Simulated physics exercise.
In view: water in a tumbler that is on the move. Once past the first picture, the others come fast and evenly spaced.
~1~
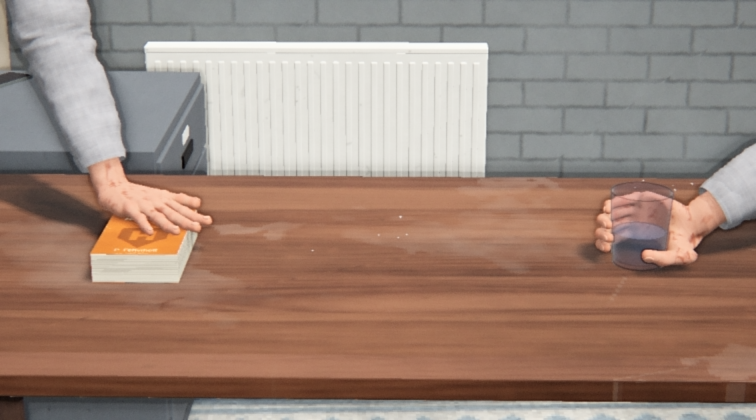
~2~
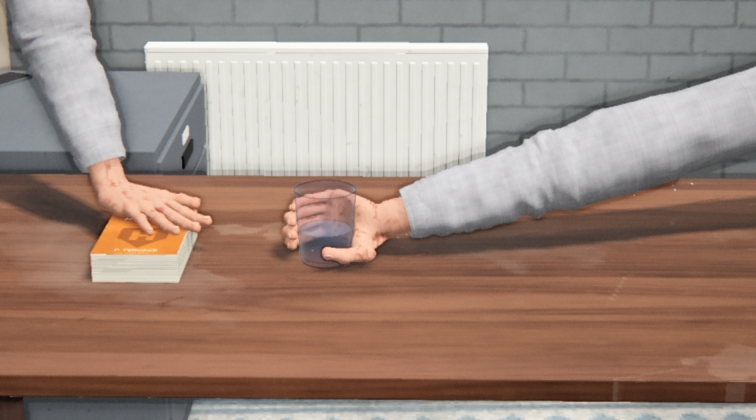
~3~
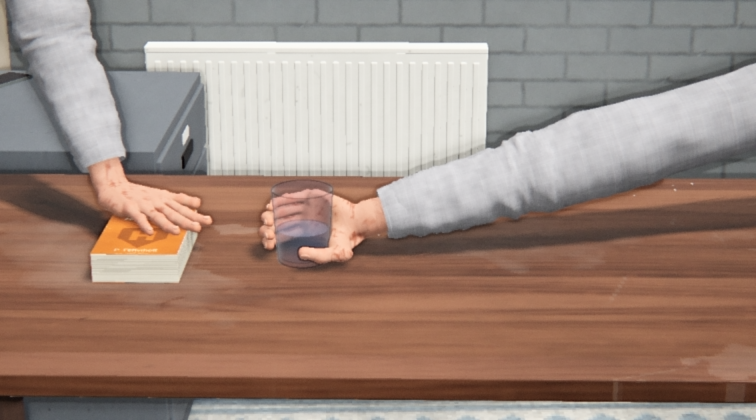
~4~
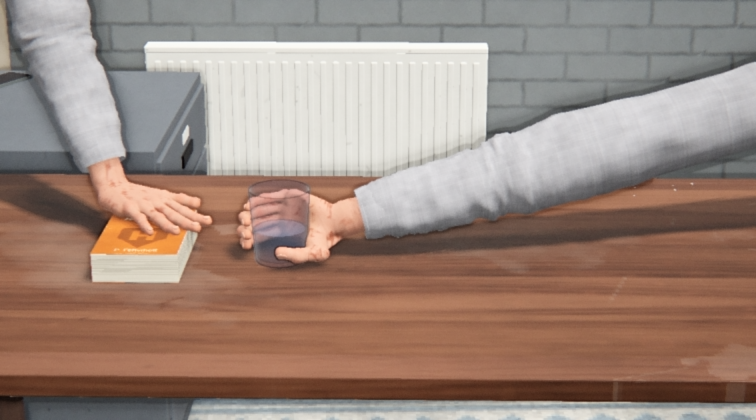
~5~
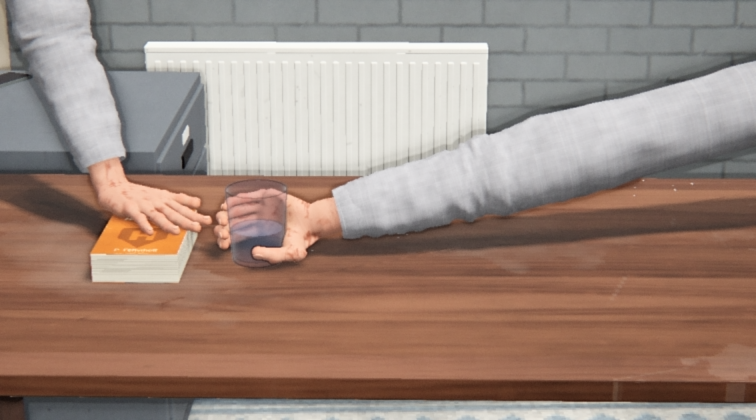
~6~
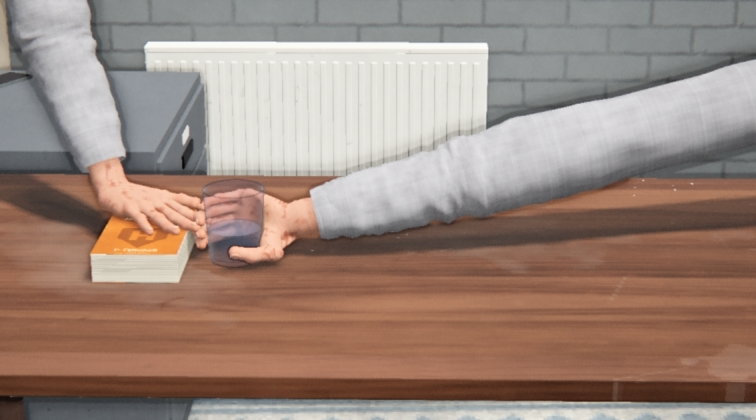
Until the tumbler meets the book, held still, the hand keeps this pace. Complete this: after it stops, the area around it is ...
After it stops, the area around it is still dry.
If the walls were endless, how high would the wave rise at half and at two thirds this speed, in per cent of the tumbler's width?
In order, 20 % and 25 %.
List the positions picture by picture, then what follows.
In the first frame, at rest; tumbler (640, 225) about a third full; book (146, 245).
In the second frame, under way; tumbler about a third full, surface at (326, 229).
In the third frame, a step of some 25 px; tumbler (302, 222) about a third full.
In the fourth frame, a step of some 25 px; tumbler about a third full, surface at (280, 229).
In the fifth frame, a step of some 25 px; tumbler (257, 222) about a third full.
In the sixth frame, a step of some 25 px; tumbler about a third full, surface at (235, 228); book (146, 245).
A moment on, the tumbler meets the book.
Further on, the water surges up the wall; the wave climbs under half way to the rim.
When it is over, the tumbler stands at the book; all is still inside.
